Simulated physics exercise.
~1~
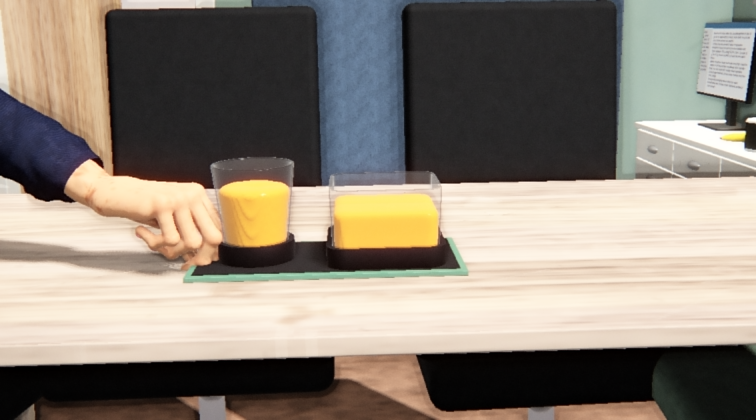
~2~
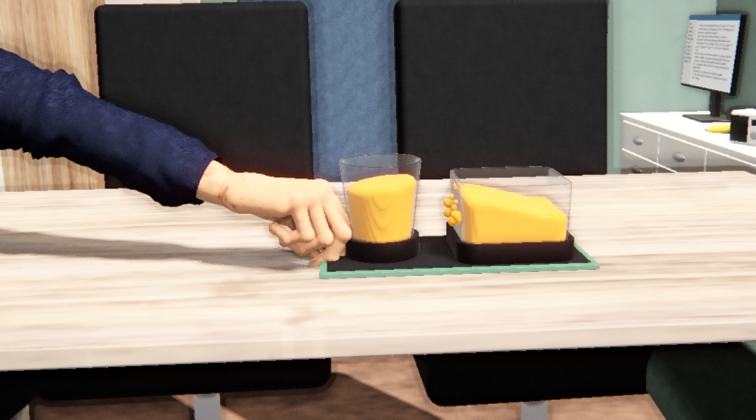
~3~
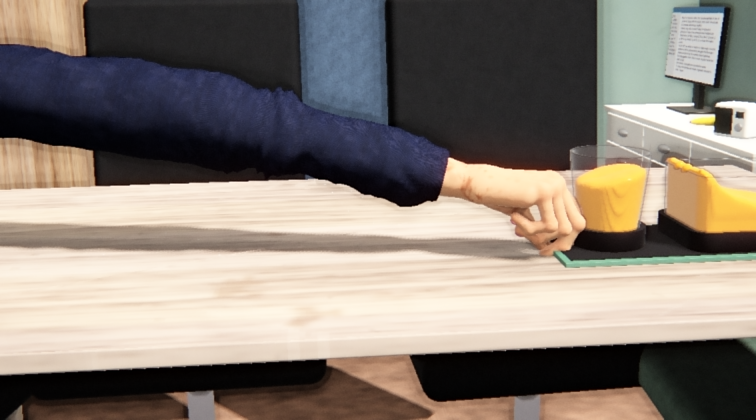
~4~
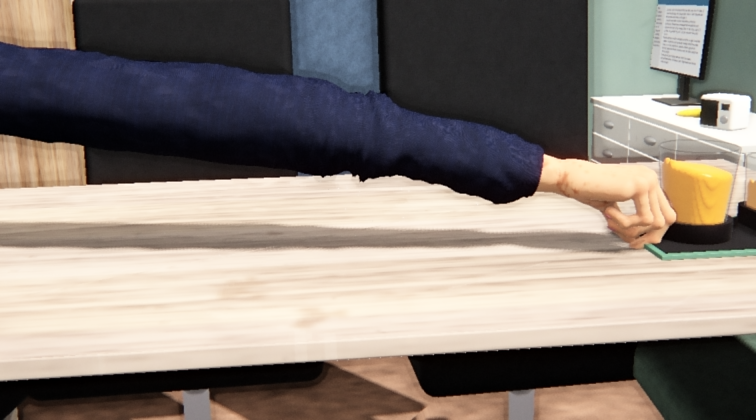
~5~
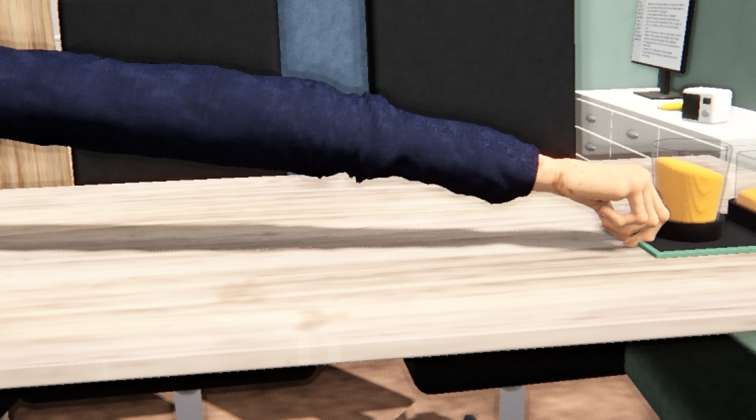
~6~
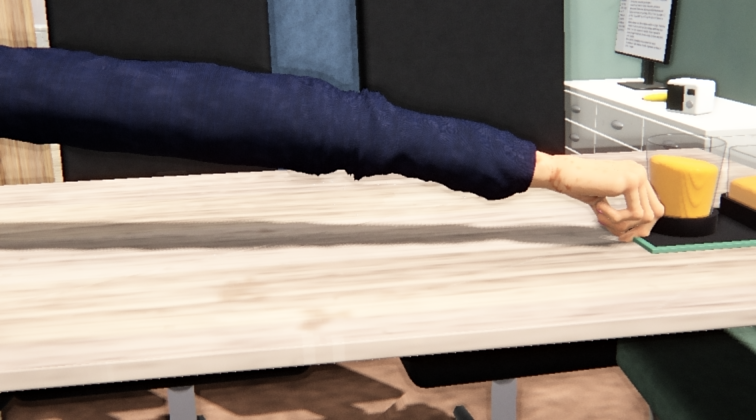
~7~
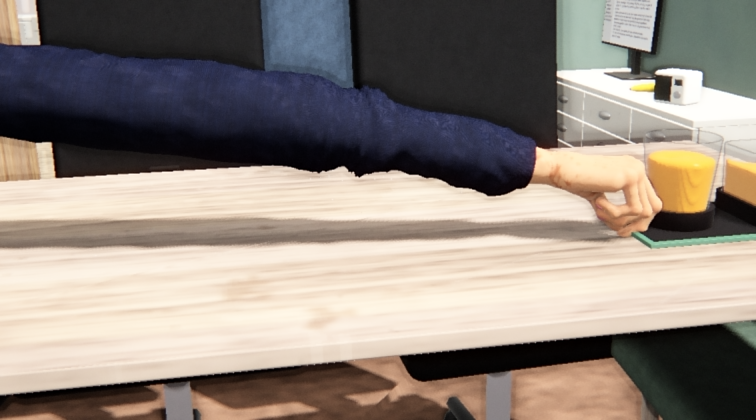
A hand slides a tray of orange juice rightward, spilling some from the tub, then stops.
